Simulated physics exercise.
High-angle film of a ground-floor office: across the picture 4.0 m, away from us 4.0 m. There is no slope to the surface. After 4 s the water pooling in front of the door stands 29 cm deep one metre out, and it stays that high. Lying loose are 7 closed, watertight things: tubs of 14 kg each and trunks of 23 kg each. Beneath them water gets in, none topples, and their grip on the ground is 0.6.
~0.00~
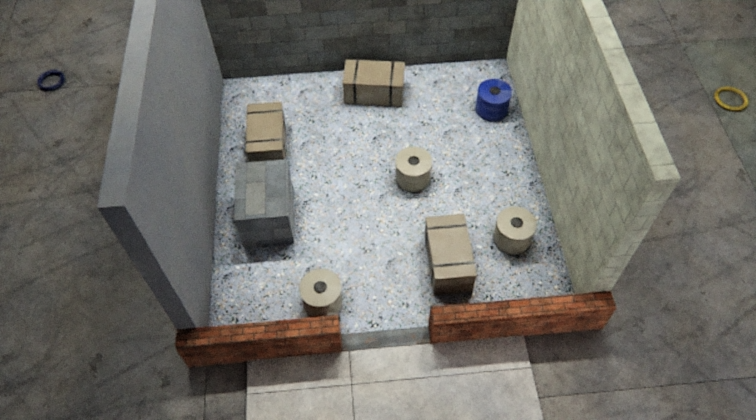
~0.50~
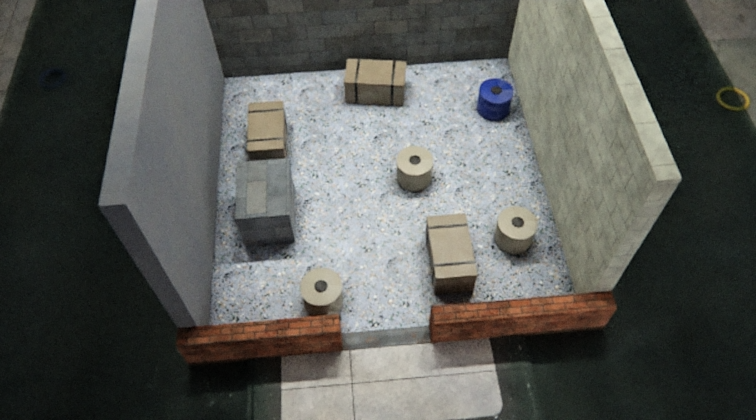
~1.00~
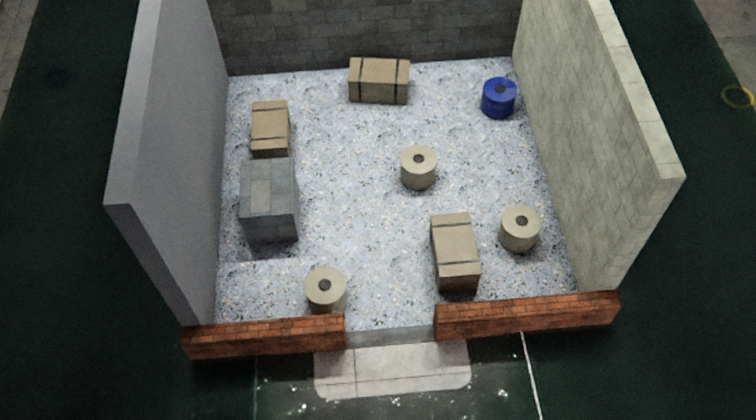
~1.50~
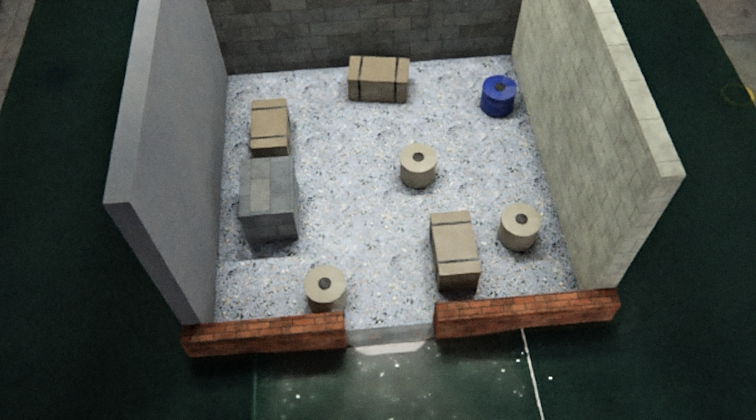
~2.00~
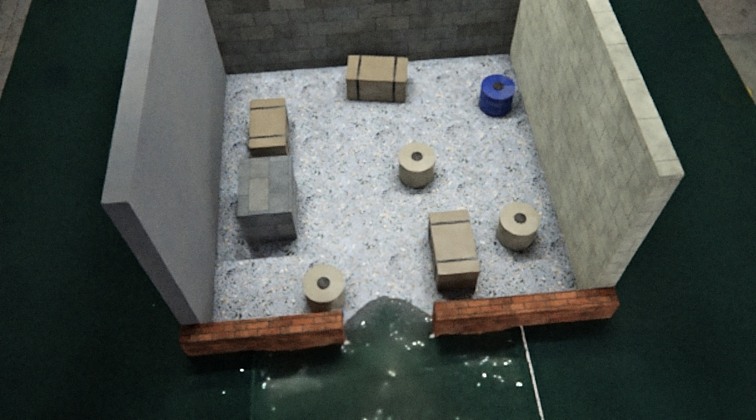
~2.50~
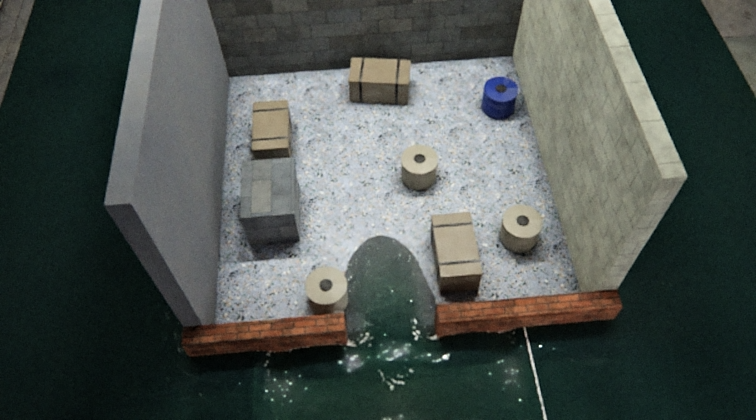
Dark water spread around the walled room and covered the pale paving out front, then pushed through the gap in the low brick wall onto the speckled floor, while the tubs and boxes stayed put.
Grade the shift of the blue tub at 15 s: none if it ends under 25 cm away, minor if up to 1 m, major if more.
The shift is major.
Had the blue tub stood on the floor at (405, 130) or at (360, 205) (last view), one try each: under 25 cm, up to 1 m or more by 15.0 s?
Run 1 - well off; run 2 - well off.
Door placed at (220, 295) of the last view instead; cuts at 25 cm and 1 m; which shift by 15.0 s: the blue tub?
Blue tub: Goes a long way.
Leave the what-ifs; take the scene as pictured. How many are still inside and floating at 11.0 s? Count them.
By my count, 7.
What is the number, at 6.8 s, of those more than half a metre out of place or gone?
The answer is 1.
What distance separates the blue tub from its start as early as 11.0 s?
Some 250 cm from the start.
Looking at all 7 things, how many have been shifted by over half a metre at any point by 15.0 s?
The number is 7.
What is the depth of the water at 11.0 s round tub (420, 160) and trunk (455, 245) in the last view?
Around 18 cm and 10 cm.
After 3.5 s the blue tub is near (501, 89), 0.0 m from its start, aground; 0 afloat.
After 6.8 s the blue tub is near (501, 89), 0.0 m from its start, aground; 0 afloat.
After 11.0 s the blue tub is near (556, 235), 2.3 m from its start, afloat; 7 afloat.
After 15.0 s the blue tub is near (440, 194), 1.9 m from its start, afloat; 7 afloat.
